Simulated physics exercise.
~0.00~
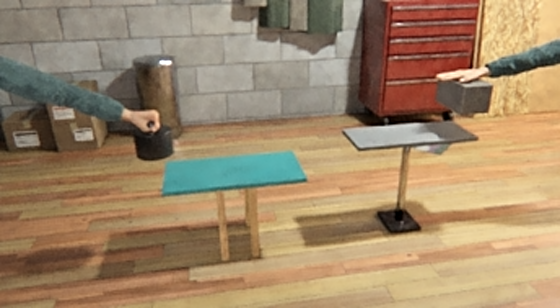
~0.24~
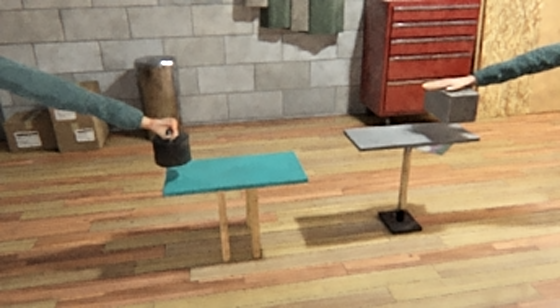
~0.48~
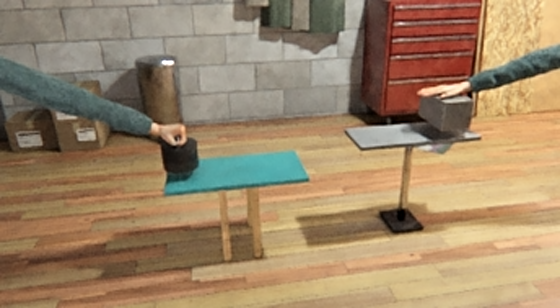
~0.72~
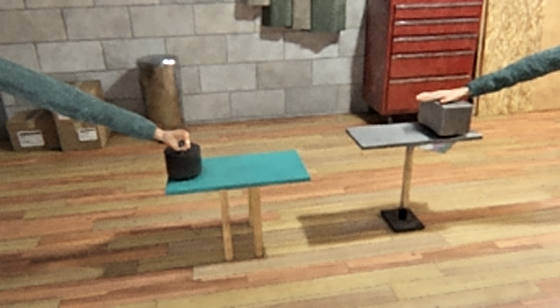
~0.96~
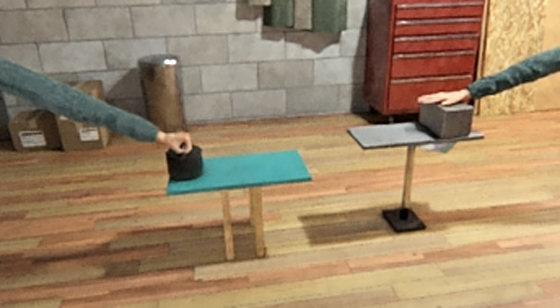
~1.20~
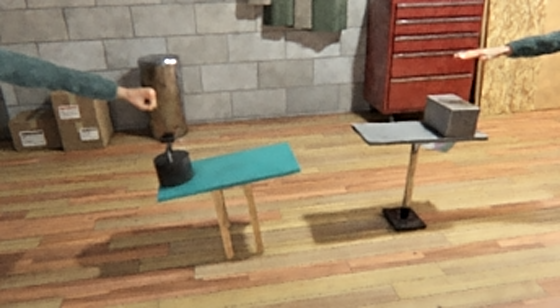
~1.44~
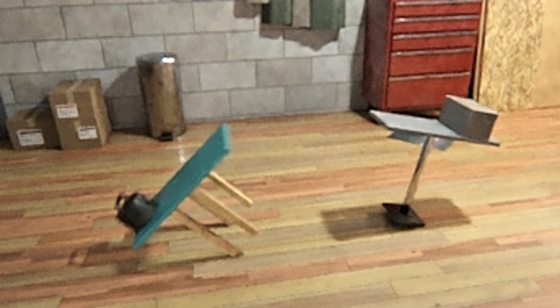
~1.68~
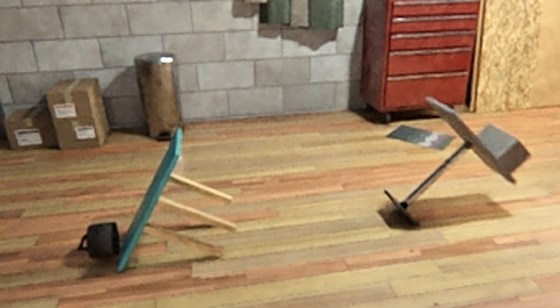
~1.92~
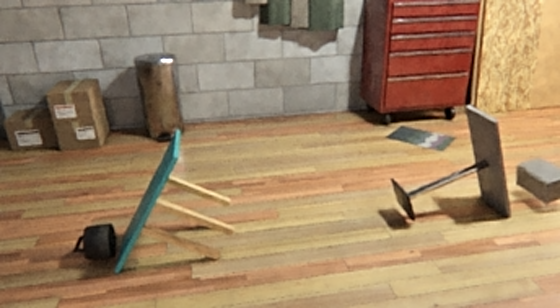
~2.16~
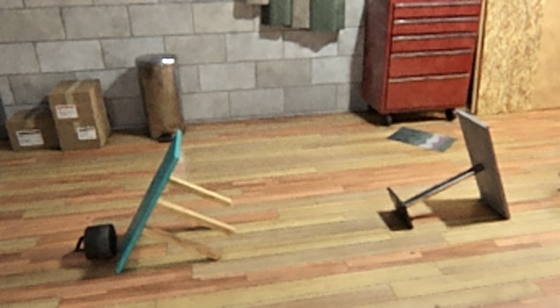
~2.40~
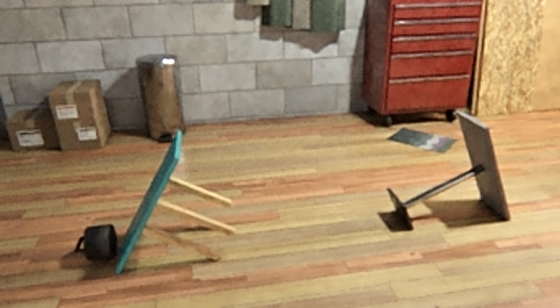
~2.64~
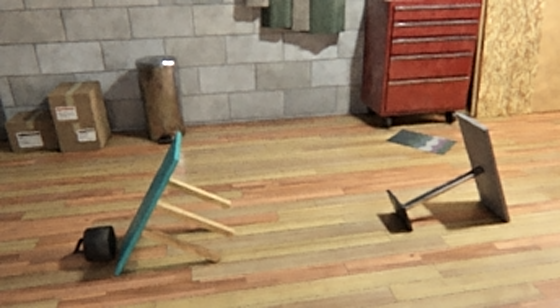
Two hands setting a black cylinder and a grey block on small tables, then letting go, both tables toppling in opposite directions.
